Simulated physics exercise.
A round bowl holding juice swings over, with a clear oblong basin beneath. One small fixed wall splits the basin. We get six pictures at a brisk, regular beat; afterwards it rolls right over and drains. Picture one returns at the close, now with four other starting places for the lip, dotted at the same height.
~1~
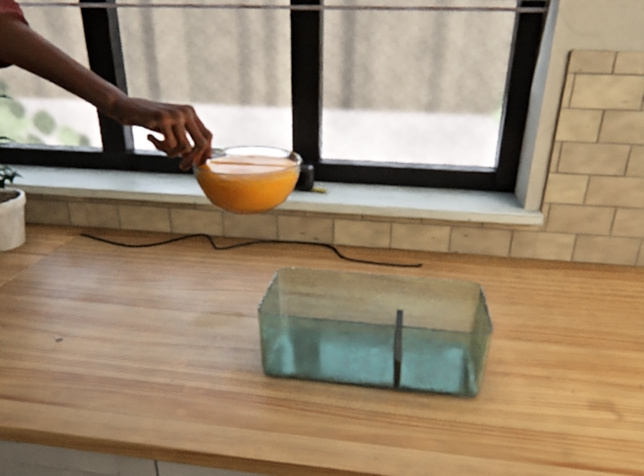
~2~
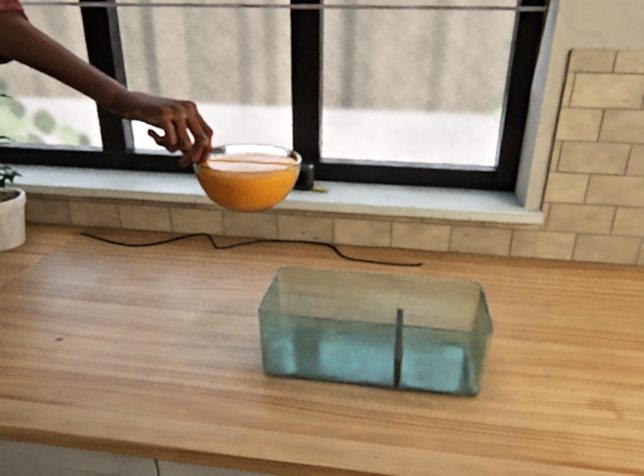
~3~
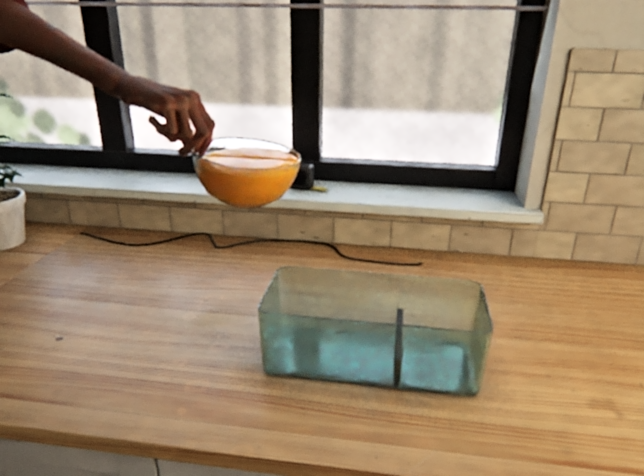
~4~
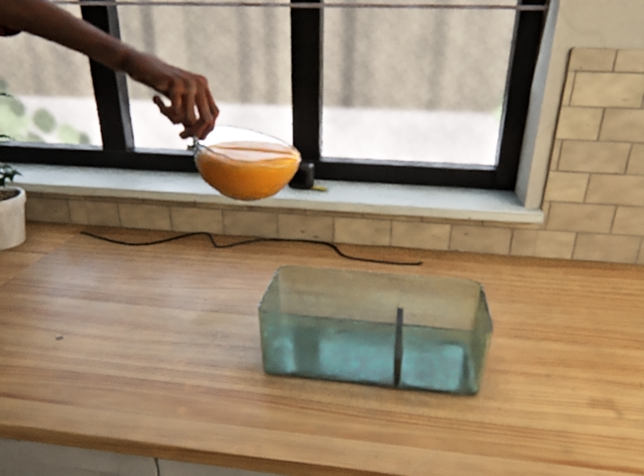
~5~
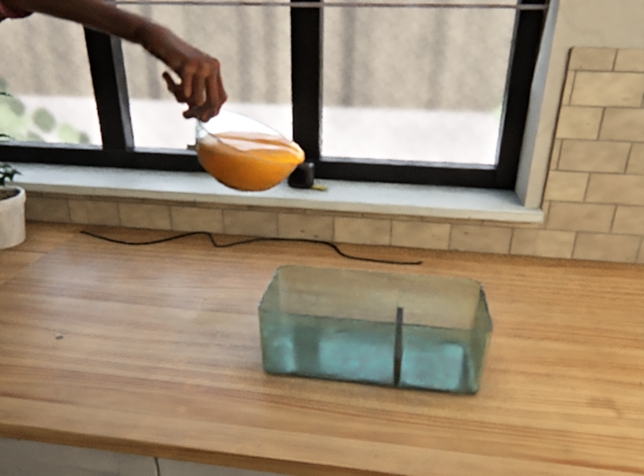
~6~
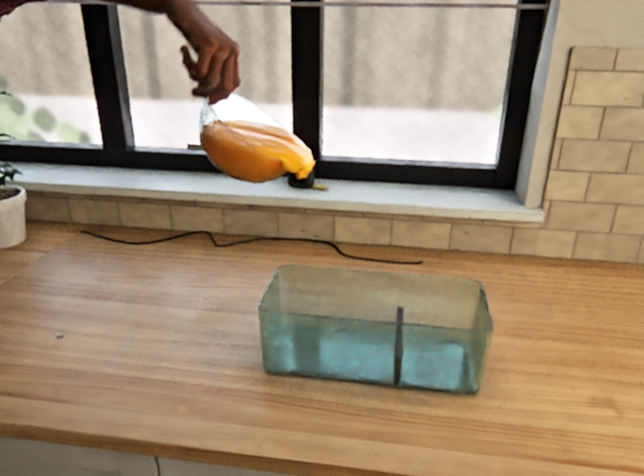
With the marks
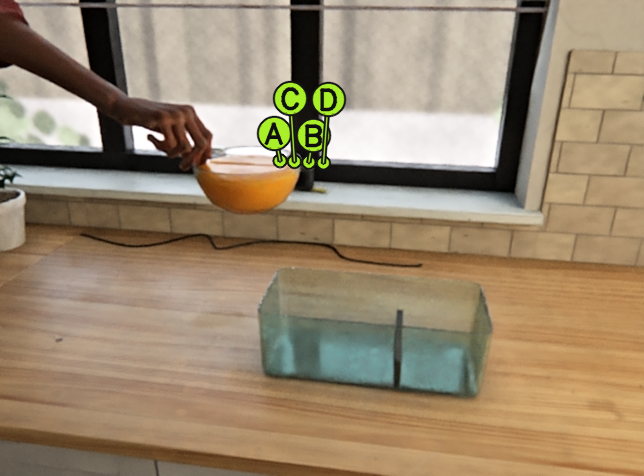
A hand held a round glass bowl of orange juice above and to the left of a clear oblong basin on a wooden counter, then steadily tilted it rightward until juice reached over the lip.
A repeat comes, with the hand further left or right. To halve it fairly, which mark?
B beats the others.
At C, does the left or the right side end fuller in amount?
More ends on the left.
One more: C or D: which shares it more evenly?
Here it is dot D.
On the marked copy, A at (280, 160); B at (308, 162); C at (294, 161); D at (323, 163).
Choosing A, about 86 % ends left of the wall and 5 % right of it; 9 % is lost outside.
Choosing B, about 45 % ends left of the wall and 50 % right of it; 5 % is lost outside.
Choosing C, about 71 % ends left of the wall and 24 % right of it; 5 % is lost outside.
Choosing D, about 32 % ends left of the wall and 62 % right of it; 6 % is lost outside.
